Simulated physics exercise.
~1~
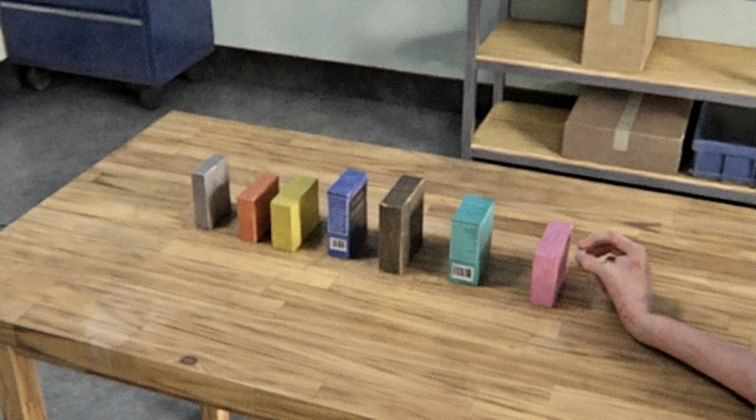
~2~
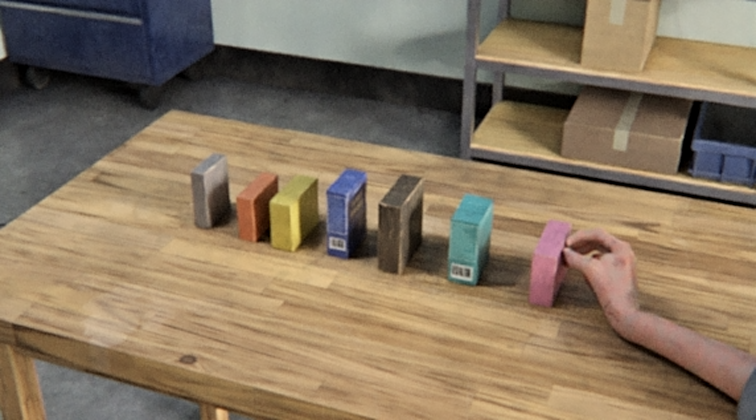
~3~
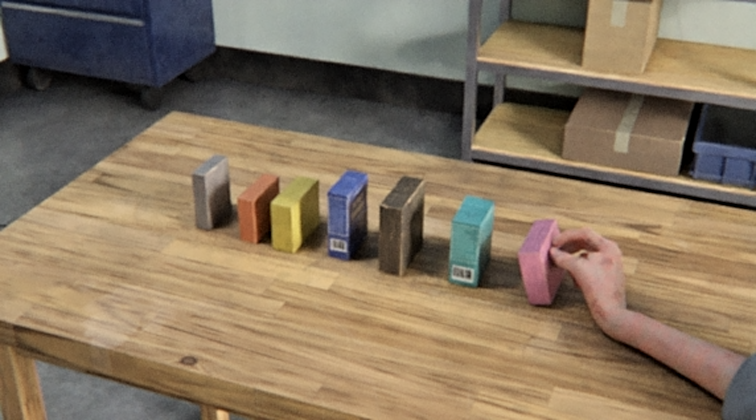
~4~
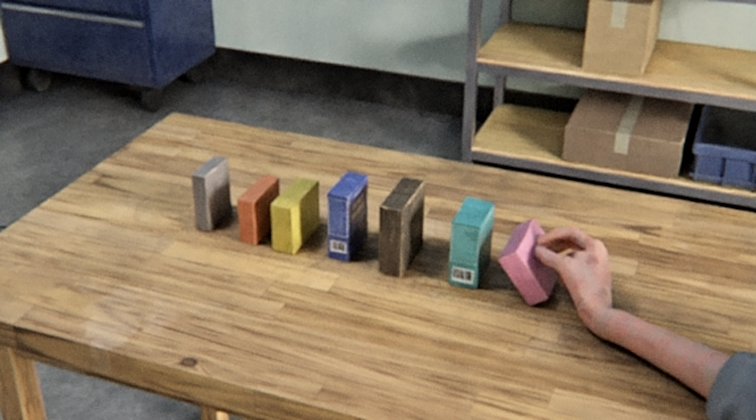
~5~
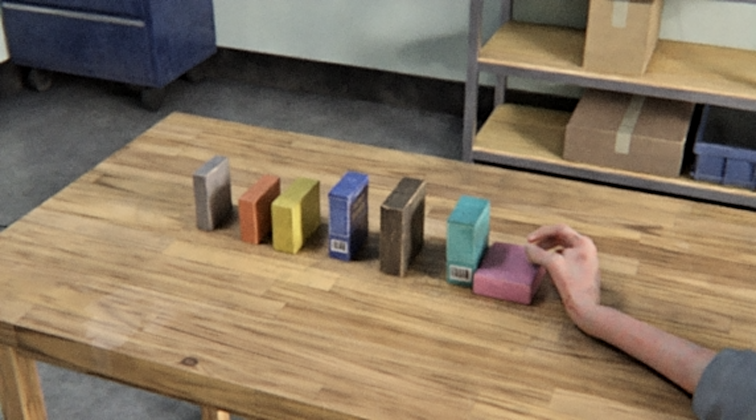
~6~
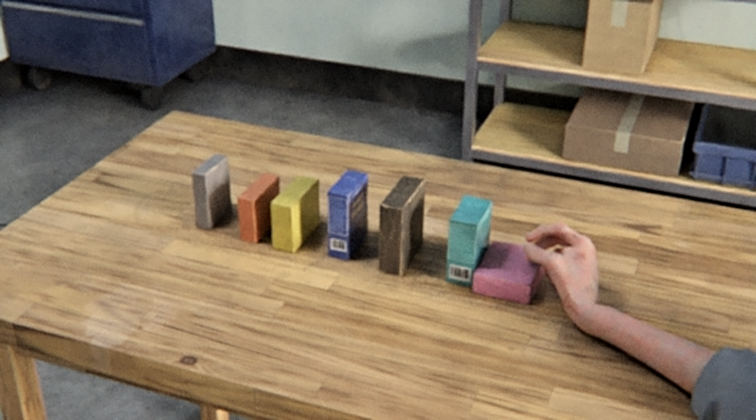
On a wooden table, a hand tipped the pink block at the right end of a row of upright blocks leftward until it dropped flat beside the teal box, and the teal box and all the others were left standing.
